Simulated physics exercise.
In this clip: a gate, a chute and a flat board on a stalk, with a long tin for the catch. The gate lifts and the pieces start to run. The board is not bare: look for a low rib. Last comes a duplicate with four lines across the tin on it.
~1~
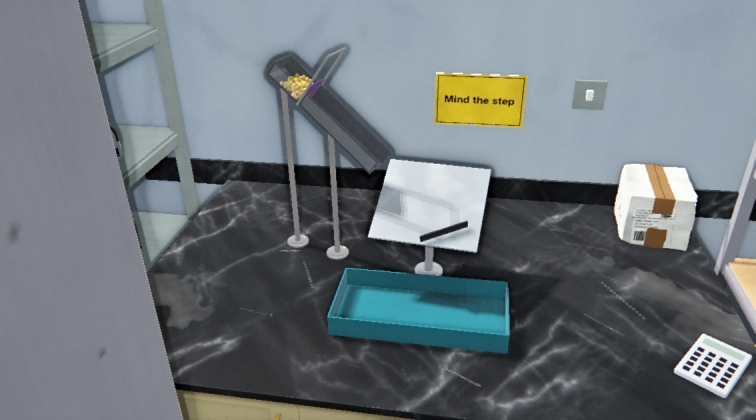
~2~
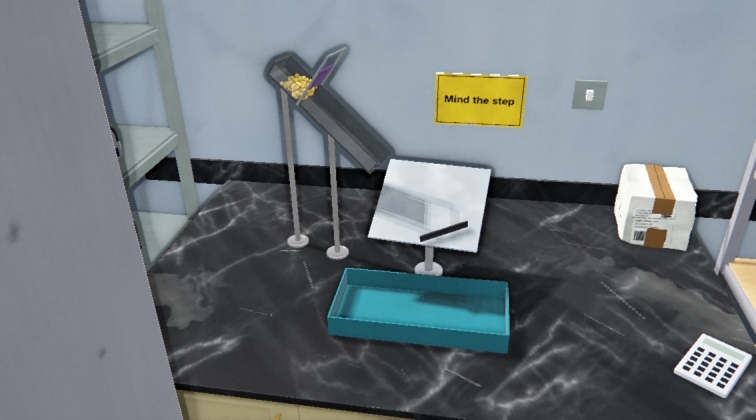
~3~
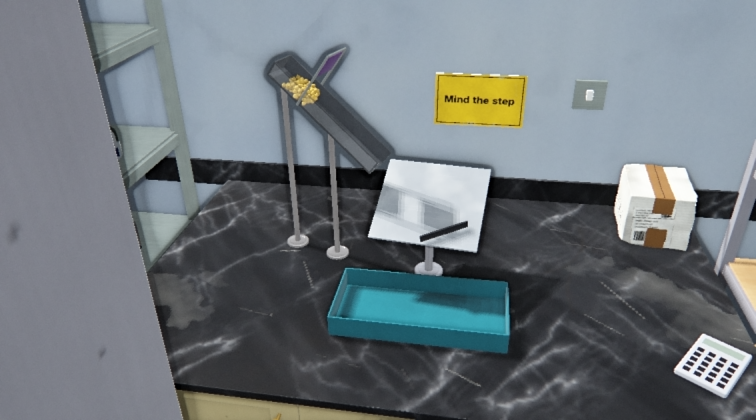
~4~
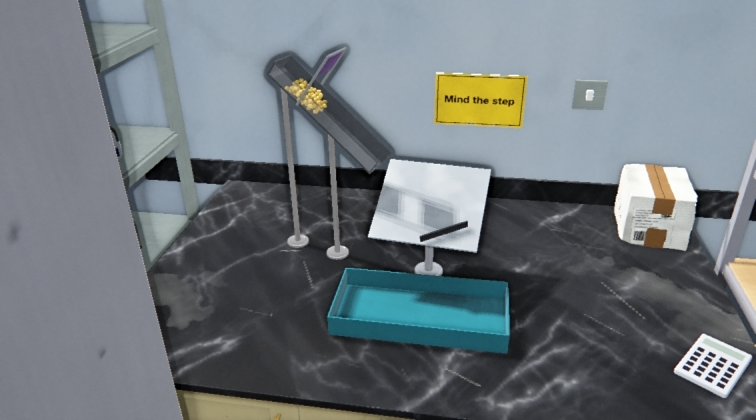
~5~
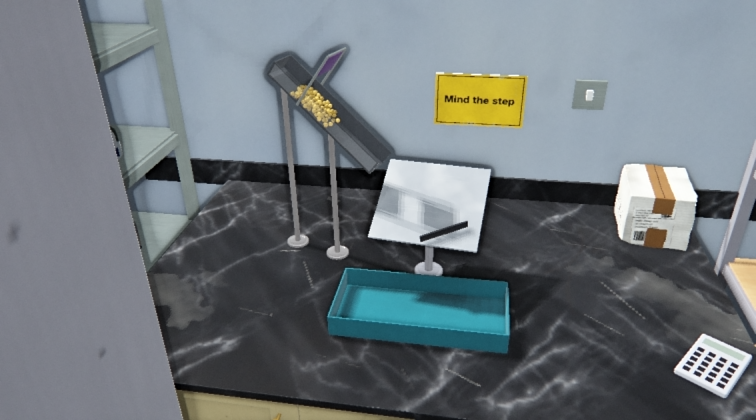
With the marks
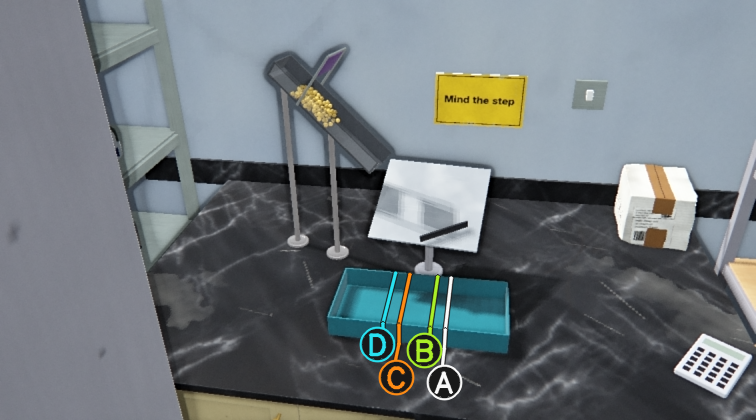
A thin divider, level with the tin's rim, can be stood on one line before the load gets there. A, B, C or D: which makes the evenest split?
Line C.
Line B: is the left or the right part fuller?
The left side.
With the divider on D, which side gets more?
The right side.
On the marked copy, line A crosses the front rim at (445, 329); line B crosses the front rim at (430, 327); line C crosses the front rim at (399, 324); line D crosses the front rim at (383, 322).
With A, of what is caught, every piece on the left of the divider, not one piece on the right.
With B, of what is caught, every piece on the left of the divider, not one piece on the right.
With C, of what is caught, roughly half on the left of the divider, roughly half on the right.
With D, of what is caught, about a tenth on the left of the divider, the larger part on the right.
